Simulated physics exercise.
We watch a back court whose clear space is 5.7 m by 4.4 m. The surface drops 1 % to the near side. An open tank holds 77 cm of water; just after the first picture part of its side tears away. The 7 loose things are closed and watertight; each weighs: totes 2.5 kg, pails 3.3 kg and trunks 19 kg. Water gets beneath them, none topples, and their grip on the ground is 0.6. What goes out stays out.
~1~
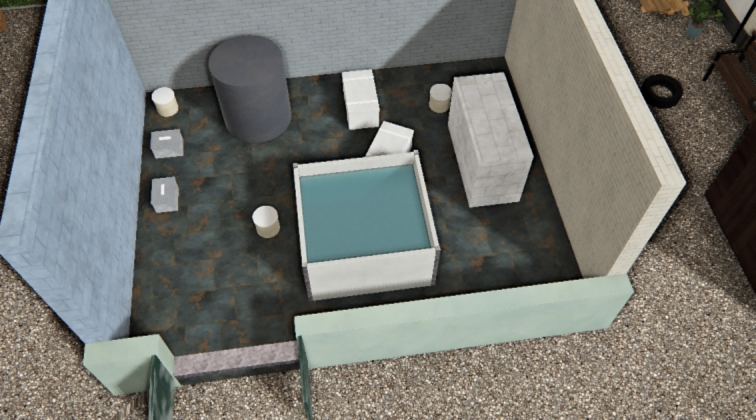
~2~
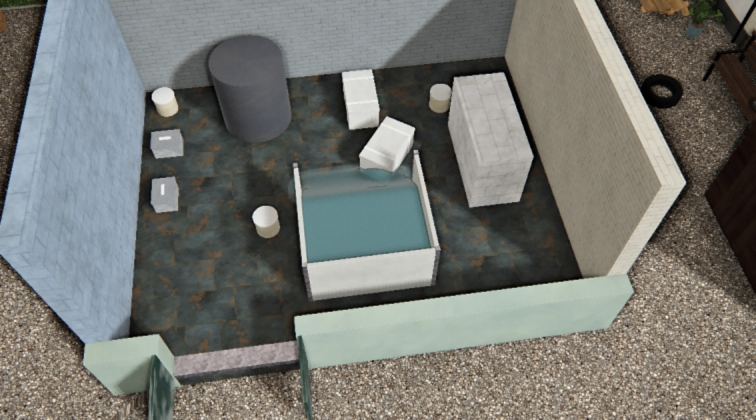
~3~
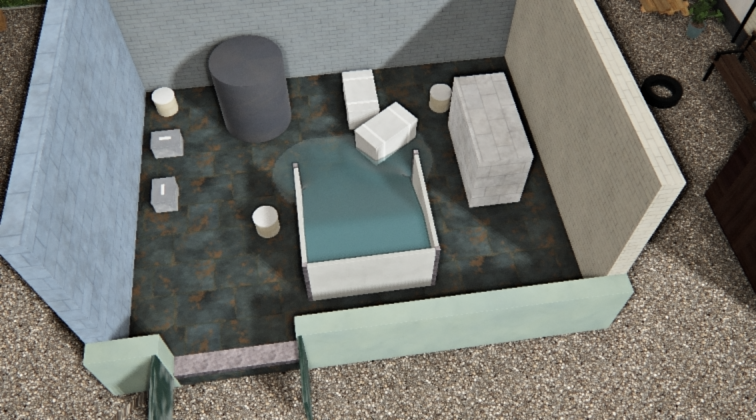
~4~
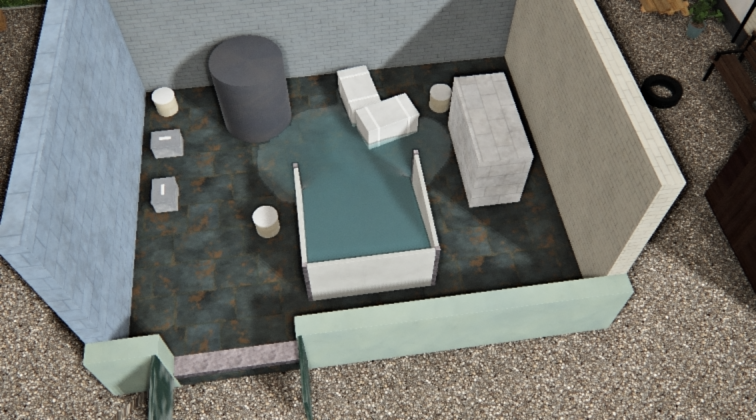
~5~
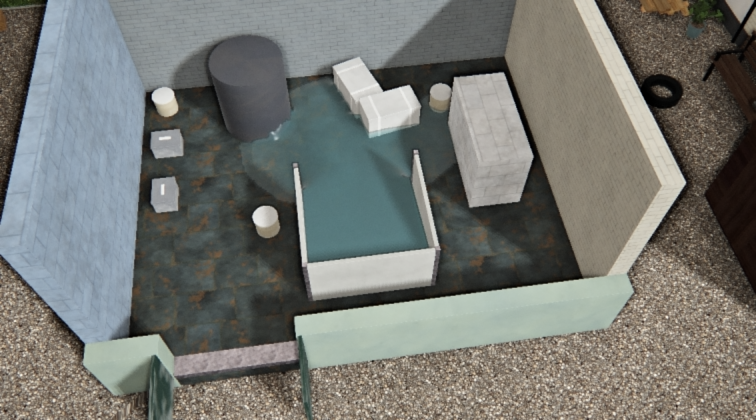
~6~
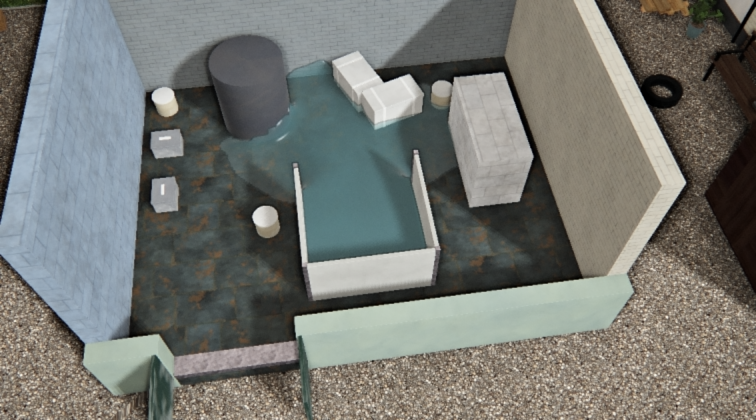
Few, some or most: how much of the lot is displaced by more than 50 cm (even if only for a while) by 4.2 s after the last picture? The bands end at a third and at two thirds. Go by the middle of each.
That comes to two thirds or above.
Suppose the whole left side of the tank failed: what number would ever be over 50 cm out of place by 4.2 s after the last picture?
In that case 4 of them.
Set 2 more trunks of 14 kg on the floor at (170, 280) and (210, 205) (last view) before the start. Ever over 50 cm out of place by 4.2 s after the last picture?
In that order: Over, over.
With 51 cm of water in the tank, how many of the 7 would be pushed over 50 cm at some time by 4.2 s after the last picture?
In that case 6 of them.
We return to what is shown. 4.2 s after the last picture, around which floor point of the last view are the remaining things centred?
Near (326, 229).
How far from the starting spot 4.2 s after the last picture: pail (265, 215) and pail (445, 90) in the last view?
In turn: 0 cm, 350 cm.
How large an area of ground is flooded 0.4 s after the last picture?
Some 10.0 m2.
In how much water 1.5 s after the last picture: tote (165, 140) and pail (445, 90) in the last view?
About 12 and 21 cm.
Then, 0.4 s after the last picture 2 of 7 are over 50 cm from their spots; 2 afloat.
Then, 1.5 s after the last picture 3 of 7 are over 50 cm from their spots; 6 afloat.
Then, 2.8 s after the last picture 6 of 7 are over 50 cm from their spots; 6 afloat.
Then, 4.2 s after the last picture 6 of 7 are over 50 cm from their spots, and 6 have been at some point; 5 afloat.
